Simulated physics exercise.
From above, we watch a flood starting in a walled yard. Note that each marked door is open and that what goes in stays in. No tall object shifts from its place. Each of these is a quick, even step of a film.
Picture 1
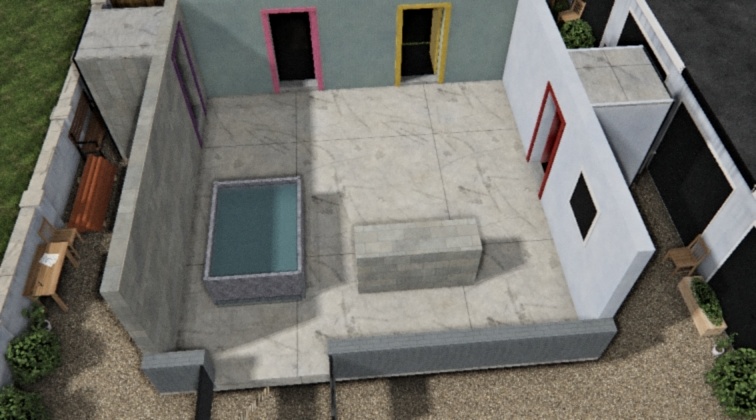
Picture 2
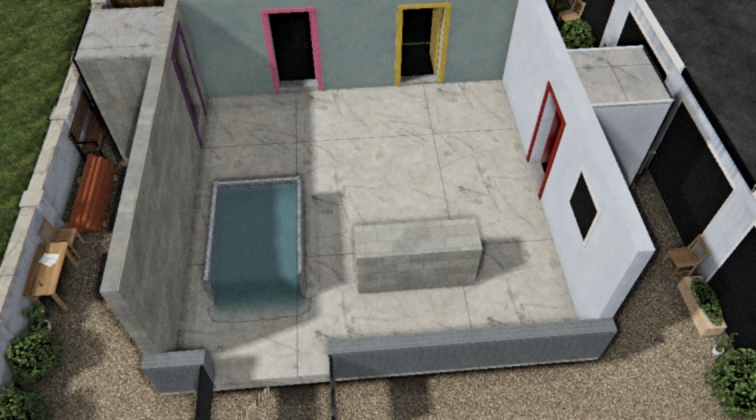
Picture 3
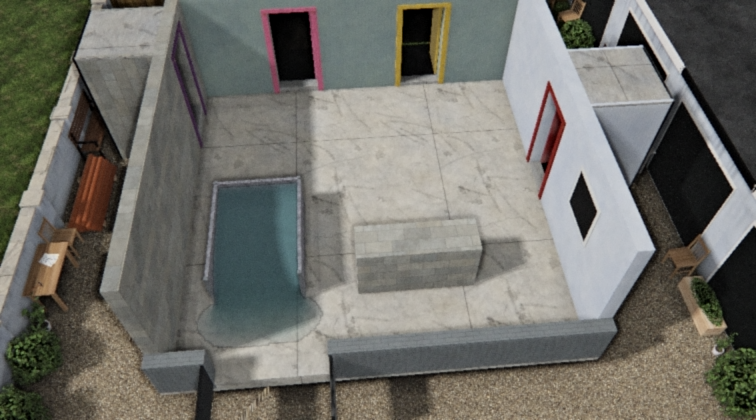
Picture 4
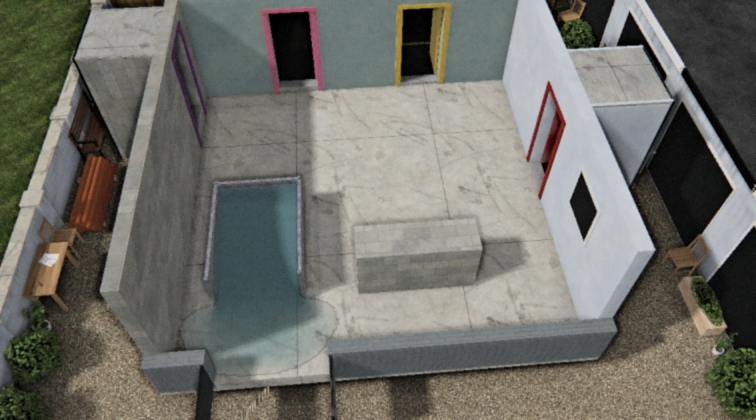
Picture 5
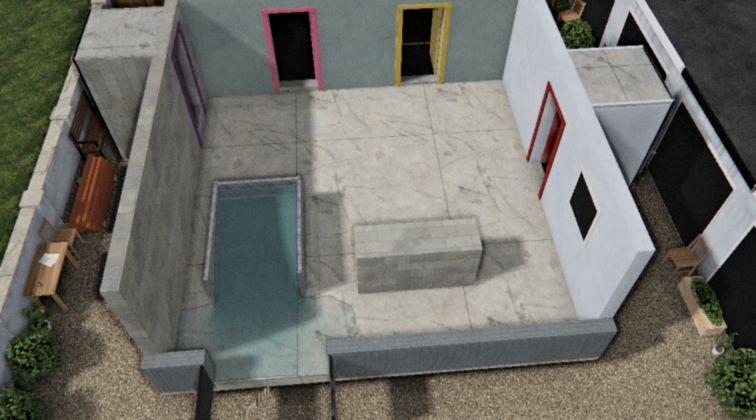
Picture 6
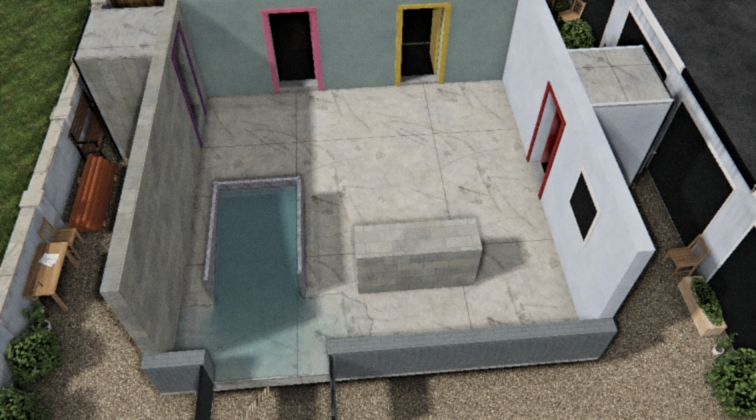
Water pouring from the open front of a raised tank, spreading across the pale floor toward the viewer in a walled yard.
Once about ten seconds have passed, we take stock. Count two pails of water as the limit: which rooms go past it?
The red door copes honestly, the yellow door copes honestly, the purple door copes honestly, the pink door copes honestly.
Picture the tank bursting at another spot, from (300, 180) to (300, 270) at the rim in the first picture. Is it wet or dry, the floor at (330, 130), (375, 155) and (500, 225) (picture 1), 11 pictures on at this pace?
The first spot is spared, the second soaked and the third soaked.
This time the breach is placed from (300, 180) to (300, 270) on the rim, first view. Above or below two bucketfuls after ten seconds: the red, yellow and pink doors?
Log - red runs over the limit, yellow keeps within bounds, pink keeps within bounds.
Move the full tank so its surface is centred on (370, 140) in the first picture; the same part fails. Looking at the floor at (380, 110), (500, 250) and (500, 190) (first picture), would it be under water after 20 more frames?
Points in order: Not reached; inundated; inundated.
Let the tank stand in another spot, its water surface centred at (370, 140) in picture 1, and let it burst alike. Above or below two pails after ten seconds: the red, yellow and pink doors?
Taking the doors in order, the red door crosses the line, the yellow door remains below and the pink door remains below.
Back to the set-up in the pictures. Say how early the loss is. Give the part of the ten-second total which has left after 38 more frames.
Close to 90 per cent, I'd say.
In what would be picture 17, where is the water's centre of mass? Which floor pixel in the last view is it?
Somewhere around (259, 290) in the last view.
A moment on, water covers 10 % of the floor; the red door not reached, the yellow door not reached, the purple door not reached, the pink door not reached.
Next, water covers 15 % of the floor; the red door not reached, the yellow door not reached, the purple door not reached, the pink door not reached.
Then, water covers 25 % of the floor; the red door not reached, the yellow door not reached, the purple door not reached, the pink door not reached.
Later, water covers 35 % of the floor; the red door not reached, the yellow door not reached, the purple door wet at the sill, nothing in, the pink door wet at the sill, nothing in.
In the end, water covers 40 % of the floor; the red door not reached, the yellow door not reached, the purple door wet at the sill, nothing in, the pink door wet at the sill, nothing in.
